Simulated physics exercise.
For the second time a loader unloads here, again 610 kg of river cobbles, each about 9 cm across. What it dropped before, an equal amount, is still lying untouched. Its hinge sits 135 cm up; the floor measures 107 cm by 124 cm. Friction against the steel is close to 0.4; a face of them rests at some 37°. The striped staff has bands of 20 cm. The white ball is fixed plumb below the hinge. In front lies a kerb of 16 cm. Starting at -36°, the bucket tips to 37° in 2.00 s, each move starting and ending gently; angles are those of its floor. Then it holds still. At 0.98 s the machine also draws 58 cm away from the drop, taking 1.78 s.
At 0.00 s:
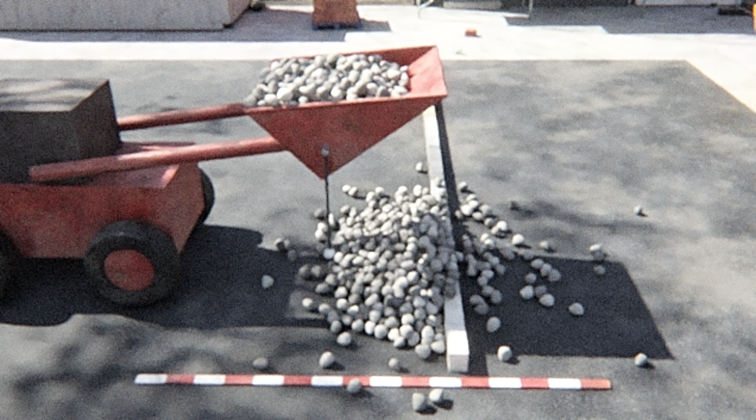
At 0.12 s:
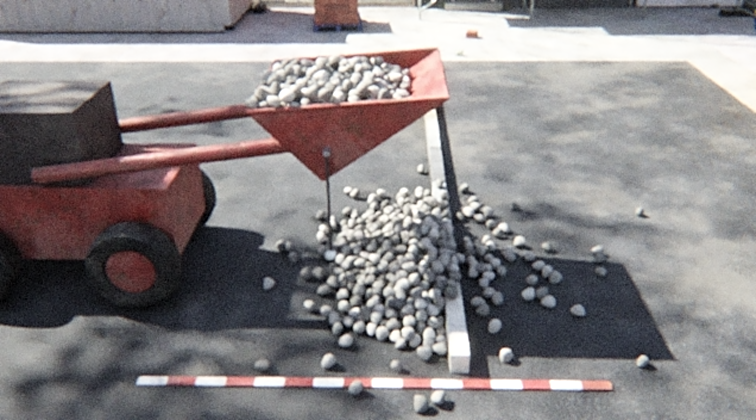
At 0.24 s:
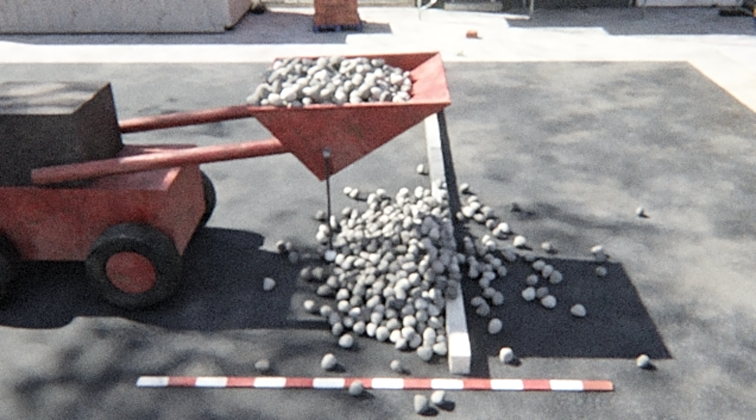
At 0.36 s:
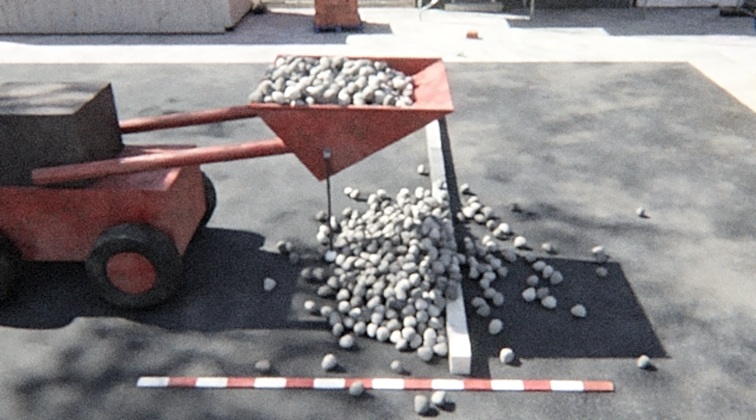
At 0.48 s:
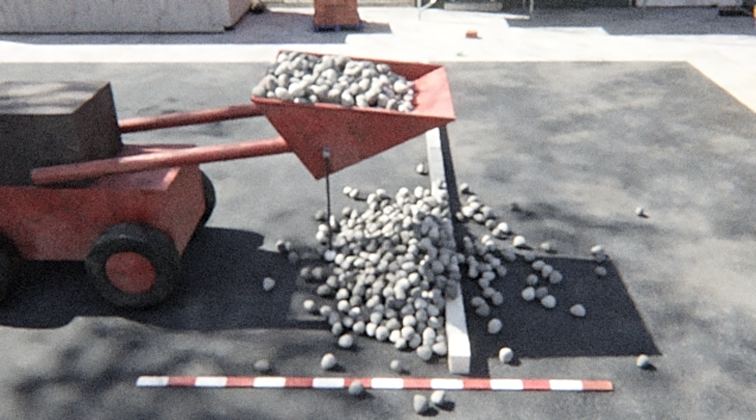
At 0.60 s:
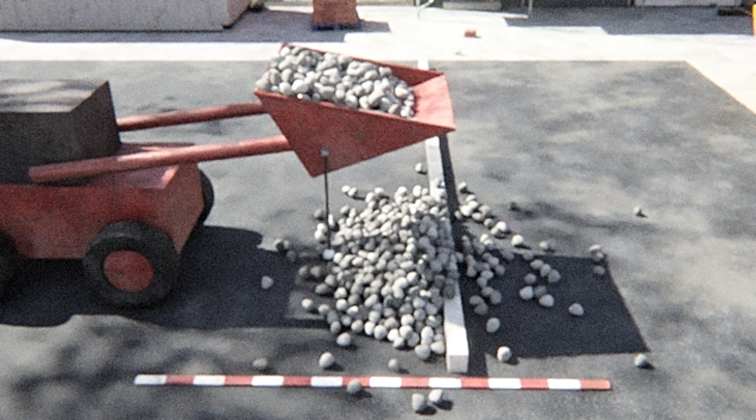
At the start, a red loader on the left holds a bucket of grey stones, its rim nearly level, above a loose pile heaped against a pale kerb. The bucket slowly tilts forward, its right lip lowering and the stones shifting slightly inside, while the loader and pile below stay still.
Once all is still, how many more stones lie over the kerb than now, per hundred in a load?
About 31 per cent.
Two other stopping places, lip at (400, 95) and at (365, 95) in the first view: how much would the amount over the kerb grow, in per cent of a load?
Near 5 per cent from the first place, 0 from the second.
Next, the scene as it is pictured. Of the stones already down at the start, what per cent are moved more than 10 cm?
About 15 per cent.
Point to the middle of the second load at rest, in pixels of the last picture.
Around (412, 248).
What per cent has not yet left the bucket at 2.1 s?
Roughly 25 per cent is still inside.
After 1.5 s the floor is at 26°; in per cent of one load, 93 in the bucket, 98 on this side of the kerb, 9 over the kerb; the foremost stones are at (593, 269).
After 2.1 s the floor is at 37°; in per cent of one load, 23 in the bucket, 150 on this side of the kerb, 27 over the kerb; the foremost stones are at (593, 269).
After 3.2 s the floor is at 37°; in per cent of one load, 0 in the bucket, 160 on this side of the kerb, 40 over the kerb; the foremost stones are at (604, 268).
After 5.9 s the floor is at 37°; in per cent of one load, 0 in the bucket, 160 on this side of the kerb, 40 over the kerb; the foremost stones are at (604, 268). Net gain over the kerb, 31.
